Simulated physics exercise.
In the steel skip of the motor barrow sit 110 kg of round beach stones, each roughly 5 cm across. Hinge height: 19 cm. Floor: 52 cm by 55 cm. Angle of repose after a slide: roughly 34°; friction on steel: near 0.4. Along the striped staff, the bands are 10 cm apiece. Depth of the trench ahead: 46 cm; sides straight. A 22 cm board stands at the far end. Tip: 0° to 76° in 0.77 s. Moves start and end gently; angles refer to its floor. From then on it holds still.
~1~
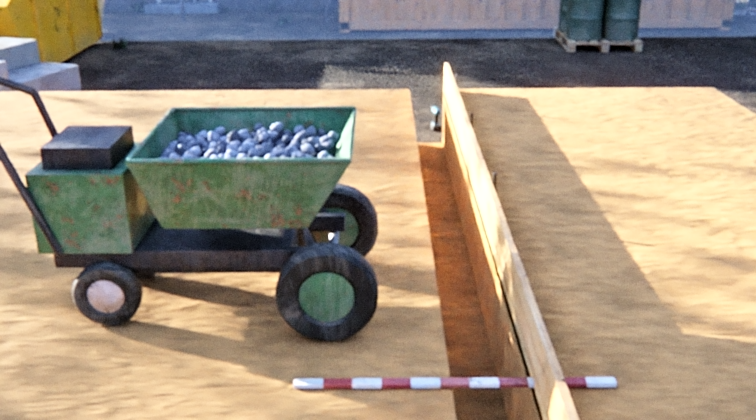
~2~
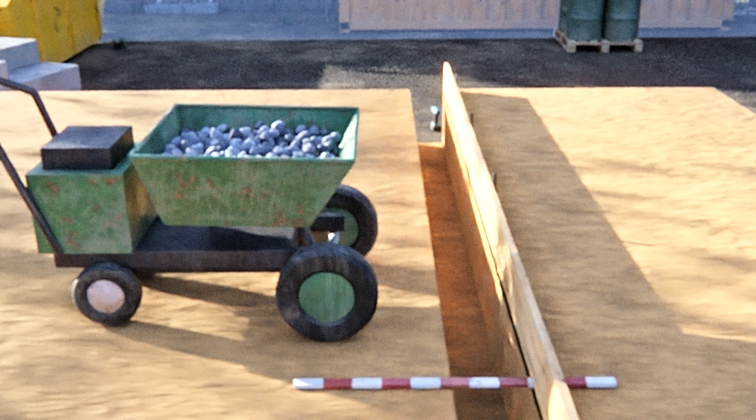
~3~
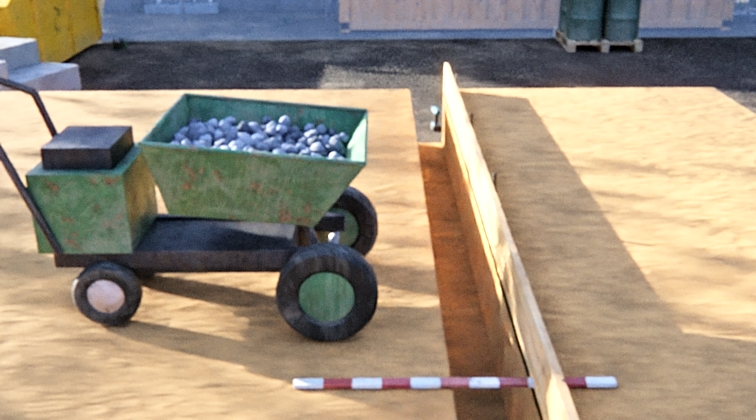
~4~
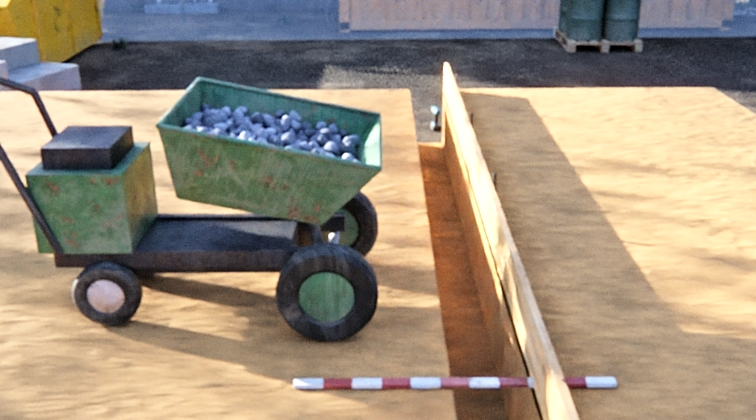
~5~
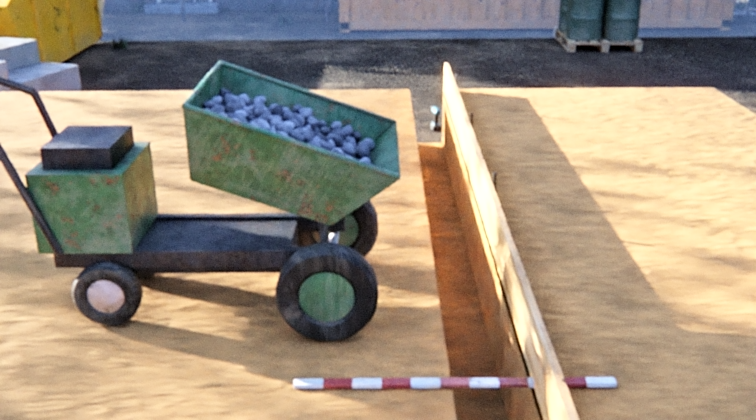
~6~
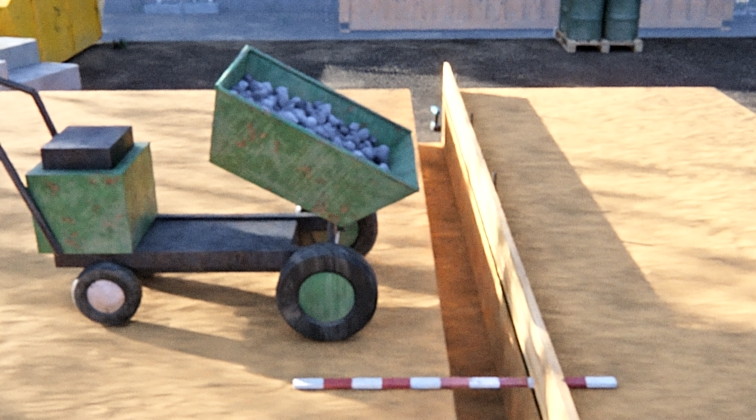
A green motor barrow stood still on sandy boards left of a trench and upright board while its skip of round grey stones tilted slowly, the back end rising and the front leaning right.
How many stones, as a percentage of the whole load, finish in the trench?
Roughly 71 per cent of the load ends up in the trench.
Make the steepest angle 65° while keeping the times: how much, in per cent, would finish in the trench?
Around 55 per cent would finish in the trench.
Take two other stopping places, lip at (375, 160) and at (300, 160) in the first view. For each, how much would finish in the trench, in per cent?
Close to 35 percent in the first case, 100 percent in the second.
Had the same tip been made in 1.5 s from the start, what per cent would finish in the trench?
Trench share: Approx. 85%.
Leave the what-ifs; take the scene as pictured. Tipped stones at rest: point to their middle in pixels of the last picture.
At about pixel (486, 372) in the last view.
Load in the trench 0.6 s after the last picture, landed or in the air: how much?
By that point it's something like 30 in a hundred.
Then, 0.3 s after the last picture the floor is at 64°, 100 % in the skip; the foremost stones are at (458, 225).
Then, 0.6 s after the last picture the floor is at 76°, 58 % in the skip, 28 % in the trench, 14 % past the trench; the foremost stones are at (583, 276).
Then, 0.9 s after the last picture the floor is at 76°, 11 % in the skip, 60 % in the trench, 29 % past the trench; the foremost stones are past the picture's edge.
Then, 2.9 s after the last picture the floor is at 76°, 0 % in the skip, 71 % in the trench, 29 % past the trench; the foremost stones are past the picture's edge.
